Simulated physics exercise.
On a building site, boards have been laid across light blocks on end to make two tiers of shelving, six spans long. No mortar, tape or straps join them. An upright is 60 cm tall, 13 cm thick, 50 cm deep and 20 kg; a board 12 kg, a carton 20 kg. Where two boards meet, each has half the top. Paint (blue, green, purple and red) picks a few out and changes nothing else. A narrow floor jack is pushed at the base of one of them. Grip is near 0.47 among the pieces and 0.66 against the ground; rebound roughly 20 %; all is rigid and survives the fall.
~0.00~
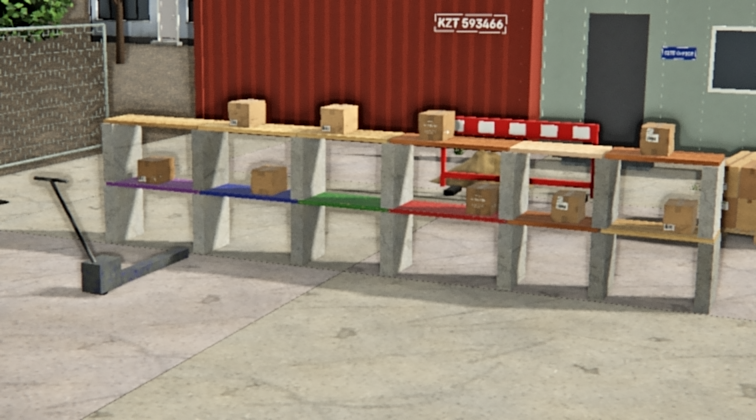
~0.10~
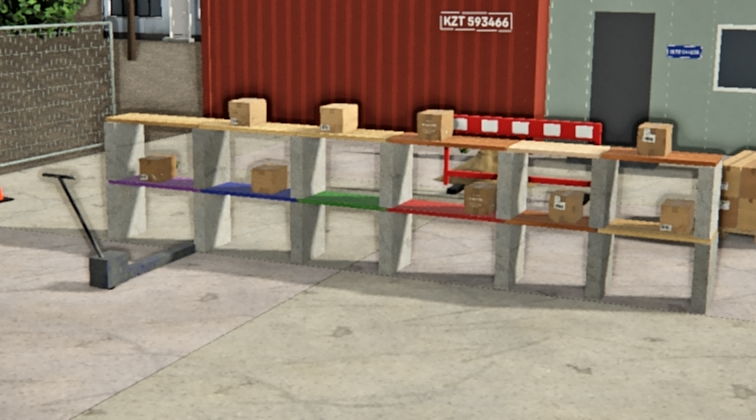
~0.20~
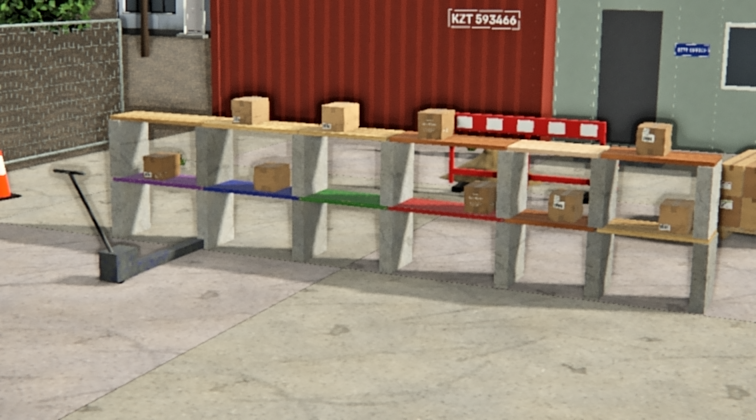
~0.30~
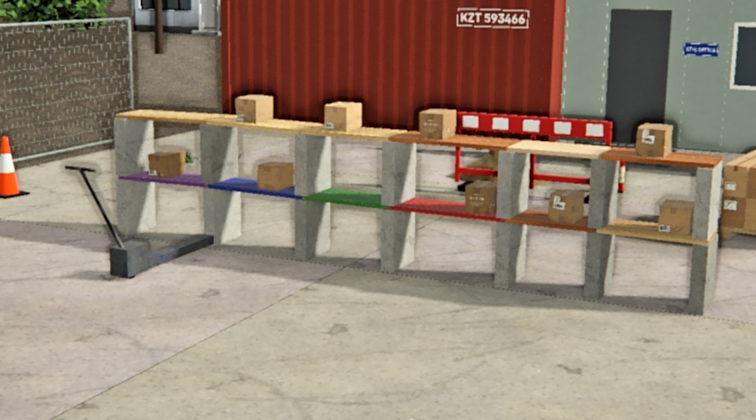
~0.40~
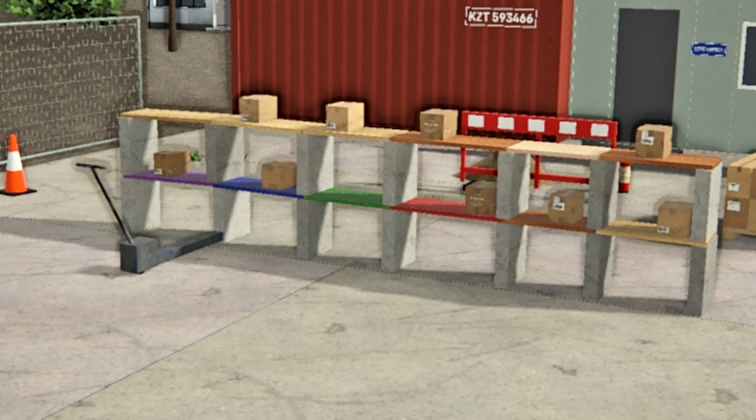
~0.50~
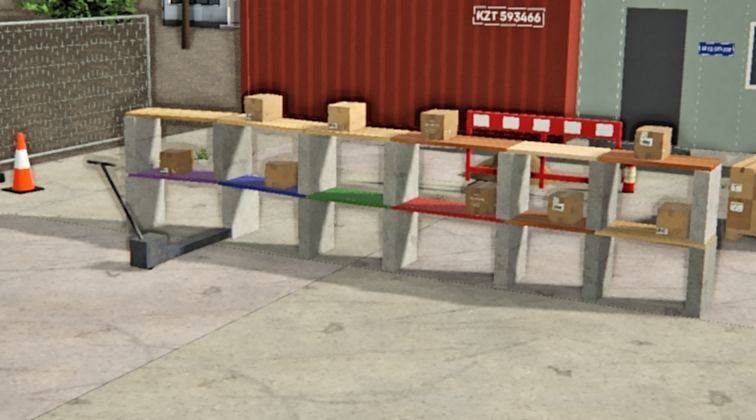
A low black floor jack with an upright handle slid slowly rightward at the left end of a two-tier block-and-board shelf holding cardboard boxes, and the purple and blue boards shifted slightly right.
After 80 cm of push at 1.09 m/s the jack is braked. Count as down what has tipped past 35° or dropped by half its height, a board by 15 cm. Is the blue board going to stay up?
It remains up.
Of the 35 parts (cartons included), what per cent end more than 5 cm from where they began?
Shifted: 30 per cent.
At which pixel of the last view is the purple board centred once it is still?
Near (167, 215).
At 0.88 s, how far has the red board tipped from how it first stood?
About 0°.
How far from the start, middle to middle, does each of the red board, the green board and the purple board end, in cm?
Moved: Red 0, green 0, purple 70.
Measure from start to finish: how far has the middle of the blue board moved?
About 30 cm.
By 0.88 s, none of the 35 pieces down, 10 disturbed; blue board moved 22 cm; purple board tilted 5°.
By 1.54 s, 4 of the 35 pieces down; blue board moved 29 cm; purple board tilted 29°, 31 cm lower.
When it is over (2.8 s), 5 of the 35 pieces down; blue board moved 29 cm; purple board tilted 9°, 51 cm lower; green board unmoved. In pixels of the last frame, middles, blue board near (284, 182), purple board near (167, 215).
